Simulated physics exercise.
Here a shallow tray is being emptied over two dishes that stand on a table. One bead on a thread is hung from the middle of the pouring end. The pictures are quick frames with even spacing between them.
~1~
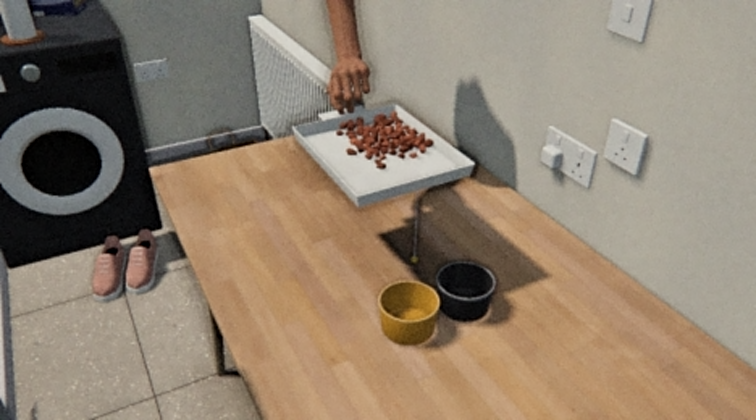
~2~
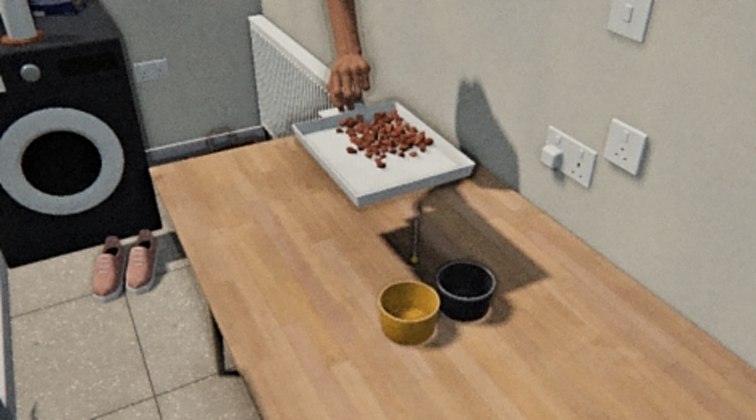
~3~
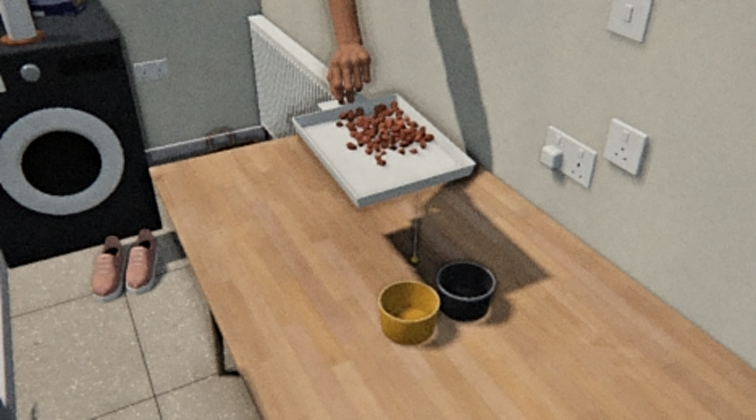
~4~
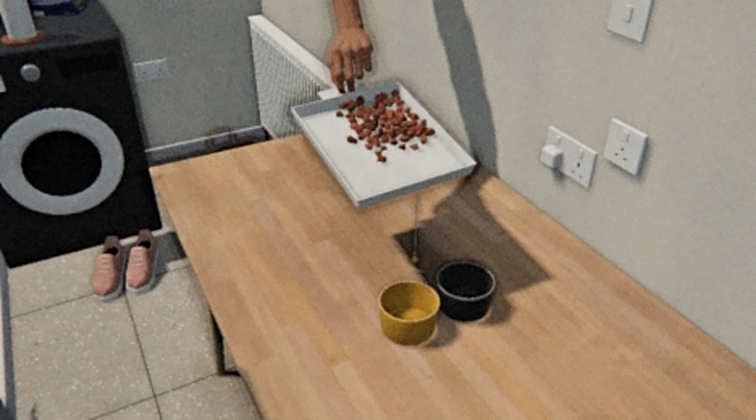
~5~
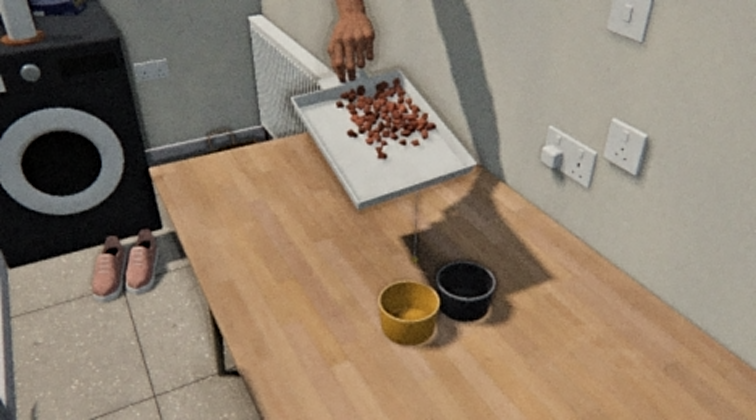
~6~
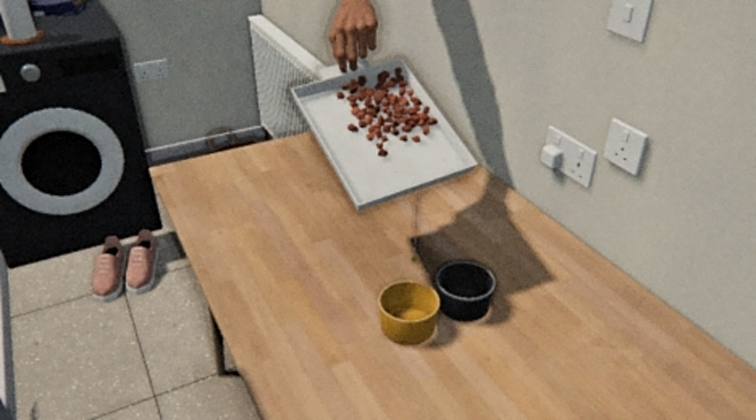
A hand slowly raises the back of a white tray holding reddish-brown bits above two dishes.
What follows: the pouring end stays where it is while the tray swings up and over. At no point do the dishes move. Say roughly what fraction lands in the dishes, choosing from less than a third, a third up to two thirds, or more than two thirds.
The dishes end up holding a middling part, one third to two thirds.
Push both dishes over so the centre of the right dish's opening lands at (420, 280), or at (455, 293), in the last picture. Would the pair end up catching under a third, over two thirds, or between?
In order: Between a third and two thirds, then between a third and two thirds.
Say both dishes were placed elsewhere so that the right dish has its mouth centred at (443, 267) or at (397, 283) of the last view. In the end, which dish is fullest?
Position 1 - the left-side one; position 2 - the right-side one.
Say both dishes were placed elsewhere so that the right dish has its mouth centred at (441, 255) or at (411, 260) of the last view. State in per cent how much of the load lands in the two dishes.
First position: Some 10 %; second position: Some 10 %.
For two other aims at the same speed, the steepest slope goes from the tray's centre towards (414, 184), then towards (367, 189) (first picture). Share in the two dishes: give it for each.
Respectively 70 % and 10 %.
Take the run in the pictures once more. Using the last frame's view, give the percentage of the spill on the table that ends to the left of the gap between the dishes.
I reckon around 80 per cent.
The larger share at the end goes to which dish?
Looks like the left-placed one wins this one.
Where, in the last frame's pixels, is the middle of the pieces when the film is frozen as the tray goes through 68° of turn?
The load is centred near (413, 185).
Shortly afterwards, tray tipped steeply; the bulk on the tray; a little in the air.
Next, tray tipped past a quarter turn; near a third on the tray; near a quarter in the left dish; a little in the right dish; near a quarter outside both; a little in the air.
Some moments later, tray tipped past a quarter turn; near a third in the left dish; near a quarter in the right dish; near half outside both.
In the end, tray tipped past a quarter turn; near a third in the left dish; near a quarter in the right dish; near half outside both.
